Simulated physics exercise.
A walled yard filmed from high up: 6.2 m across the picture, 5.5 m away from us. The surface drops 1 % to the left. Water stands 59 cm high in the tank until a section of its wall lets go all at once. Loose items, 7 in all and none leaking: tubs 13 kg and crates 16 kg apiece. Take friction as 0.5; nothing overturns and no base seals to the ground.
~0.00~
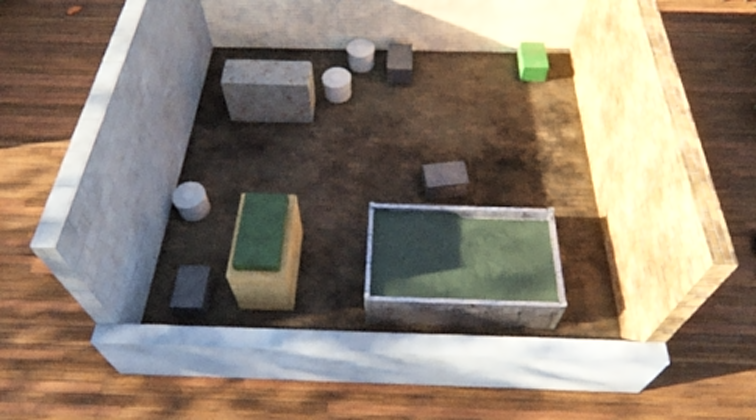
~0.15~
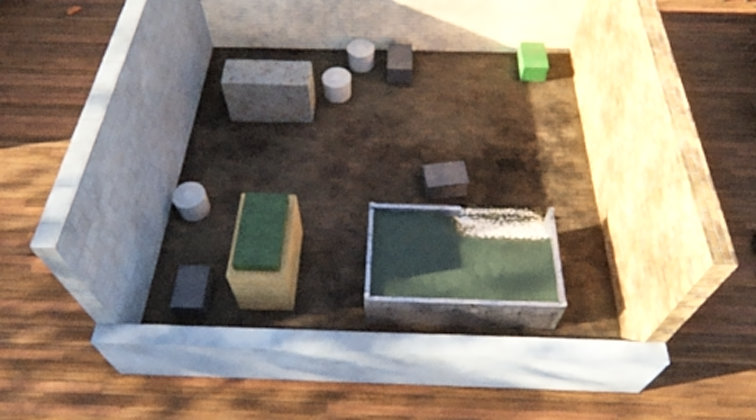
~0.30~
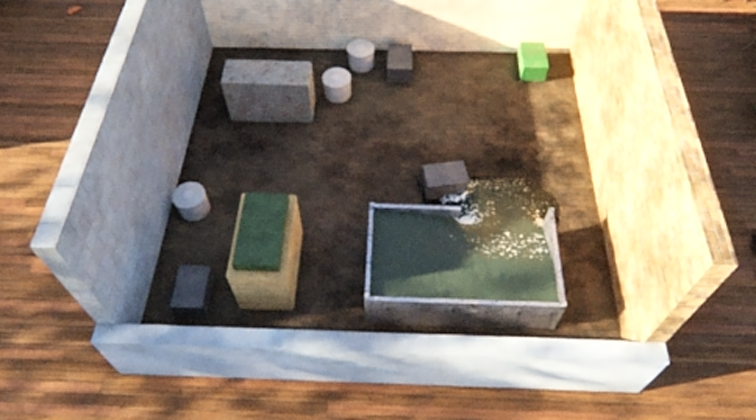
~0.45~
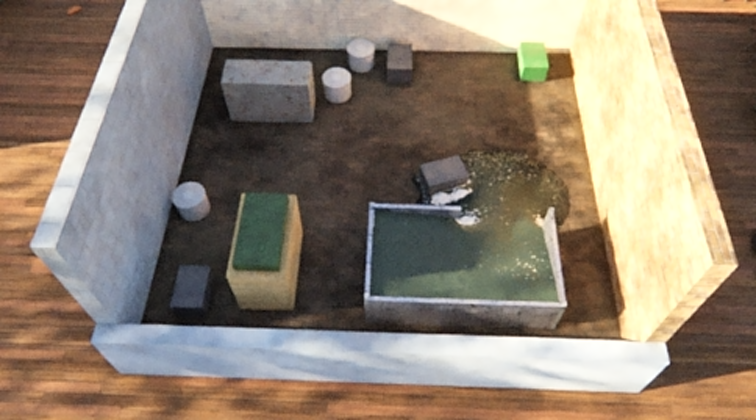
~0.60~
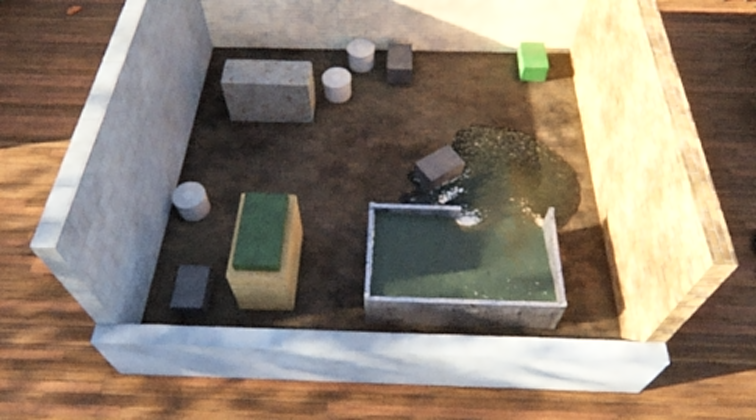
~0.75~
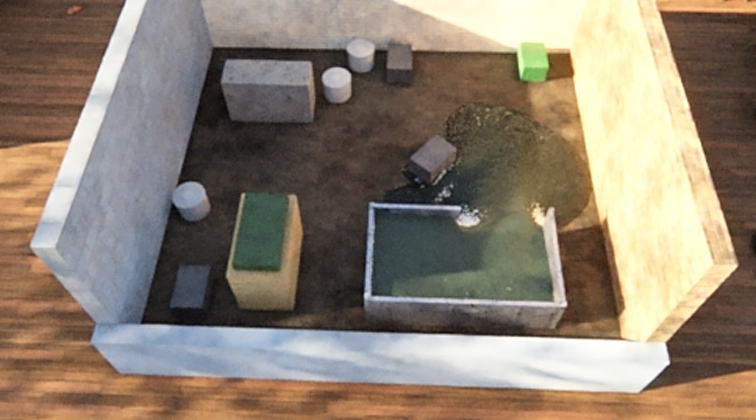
Water pouring through a gap in the tank's back wall, spreading across the walled yard's floor and turning a nearby grey block.
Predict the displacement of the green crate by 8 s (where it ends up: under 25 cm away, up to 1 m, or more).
The green crate travels far.
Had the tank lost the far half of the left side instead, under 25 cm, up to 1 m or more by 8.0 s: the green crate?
Then the green crate barely shifts.
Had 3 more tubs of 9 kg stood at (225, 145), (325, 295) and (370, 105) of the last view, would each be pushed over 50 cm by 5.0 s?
In turn: Under, under, over.
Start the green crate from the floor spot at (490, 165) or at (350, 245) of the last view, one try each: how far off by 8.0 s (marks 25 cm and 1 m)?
In turn: It travels far; it stays put.
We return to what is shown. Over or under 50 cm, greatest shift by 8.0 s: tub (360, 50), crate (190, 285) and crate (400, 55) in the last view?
In that order: Over, under, past it.
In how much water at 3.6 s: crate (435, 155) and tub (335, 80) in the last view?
About 3 and 4 cm.
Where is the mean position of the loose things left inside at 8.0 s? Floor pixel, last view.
At about (254, 184).
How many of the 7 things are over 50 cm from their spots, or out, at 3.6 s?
I count 4.
After 1.6 s the green crate is near (537, 51), 0.1 m from its start, aground; 0 afloat.
After 3.6 s the green crate is near (486, 69), 1.0 m from its start, afloat; 2 afloat.
After 5.6 s the green crate is near (418, 67), 1.9 m from its start, afloat; 3 afloat.
After 8.0 s the green crate is near (291, 52), 4.0 m from its start, afloat; 1 afloat.
